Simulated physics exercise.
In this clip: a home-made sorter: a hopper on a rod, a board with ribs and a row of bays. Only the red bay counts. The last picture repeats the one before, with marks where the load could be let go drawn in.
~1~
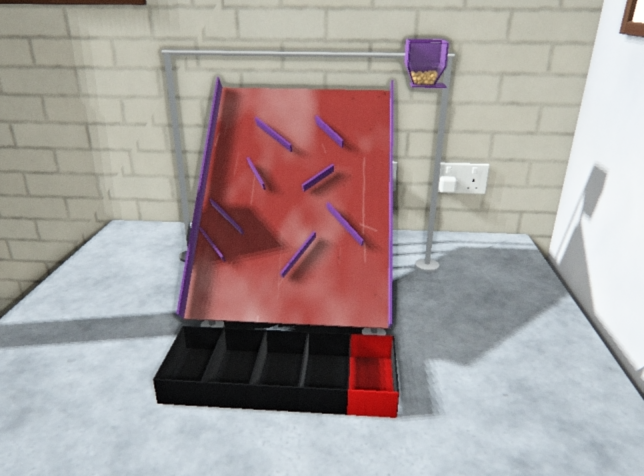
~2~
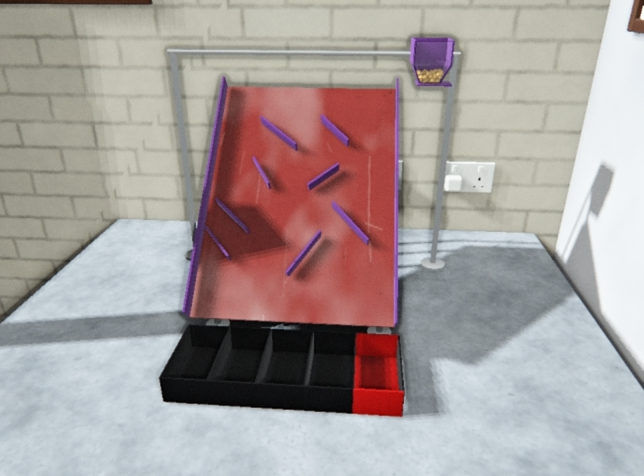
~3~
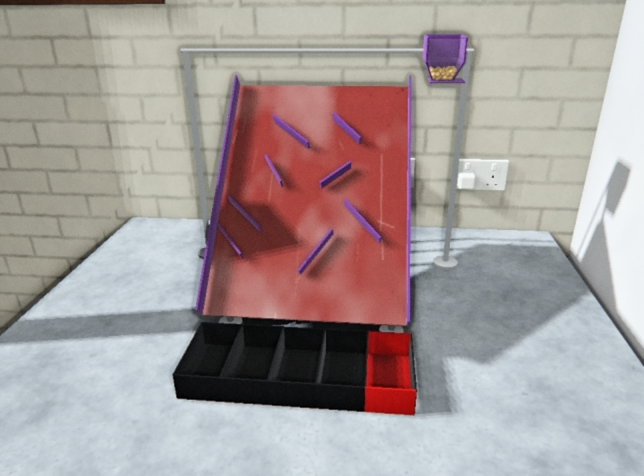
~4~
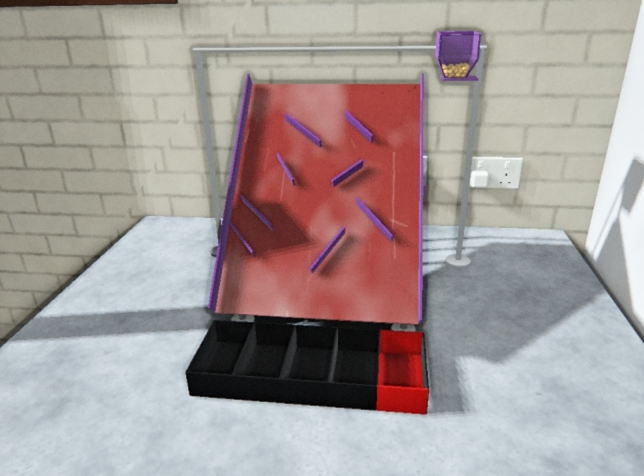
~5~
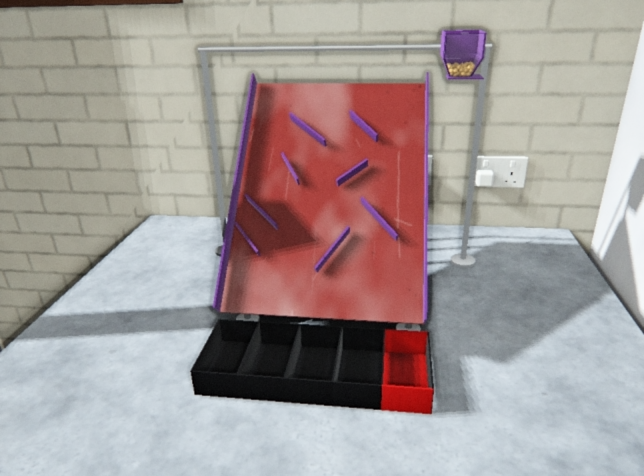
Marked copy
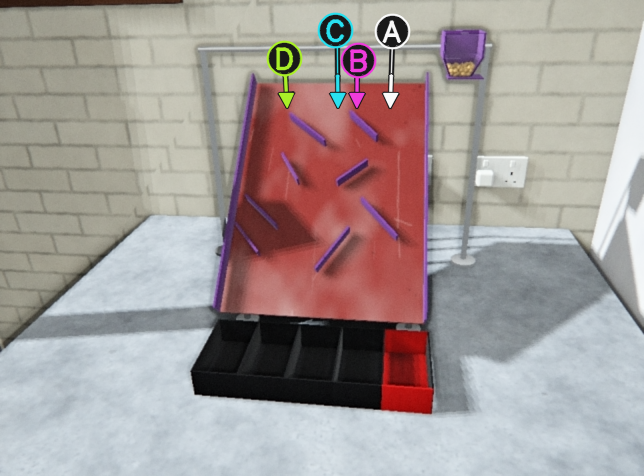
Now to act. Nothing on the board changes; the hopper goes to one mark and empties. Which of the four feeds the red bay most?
It is A.
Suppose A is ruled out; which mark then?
The answer is B.
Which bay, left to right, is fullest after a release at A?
It is the fifth one.
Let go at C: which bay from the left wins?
The second.
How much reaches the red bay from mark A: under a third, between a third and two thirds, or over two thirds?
Mark A gives over two thirds.
On the marked copy, mark A meets the board at (390, 102); mark B meets the board at (356, 102); mark C meets the board at (337, 102); mark D meets the board at (286, 102).
Choosing A, all in the red bay.
Choosing B, about two thirds in the red bay, about a third in other bays.
Choosing C, a small part in the red bay, nearly all in other bays.
Choosing D, none in the red bay, nearly all in other bays, a stray few held on the board.
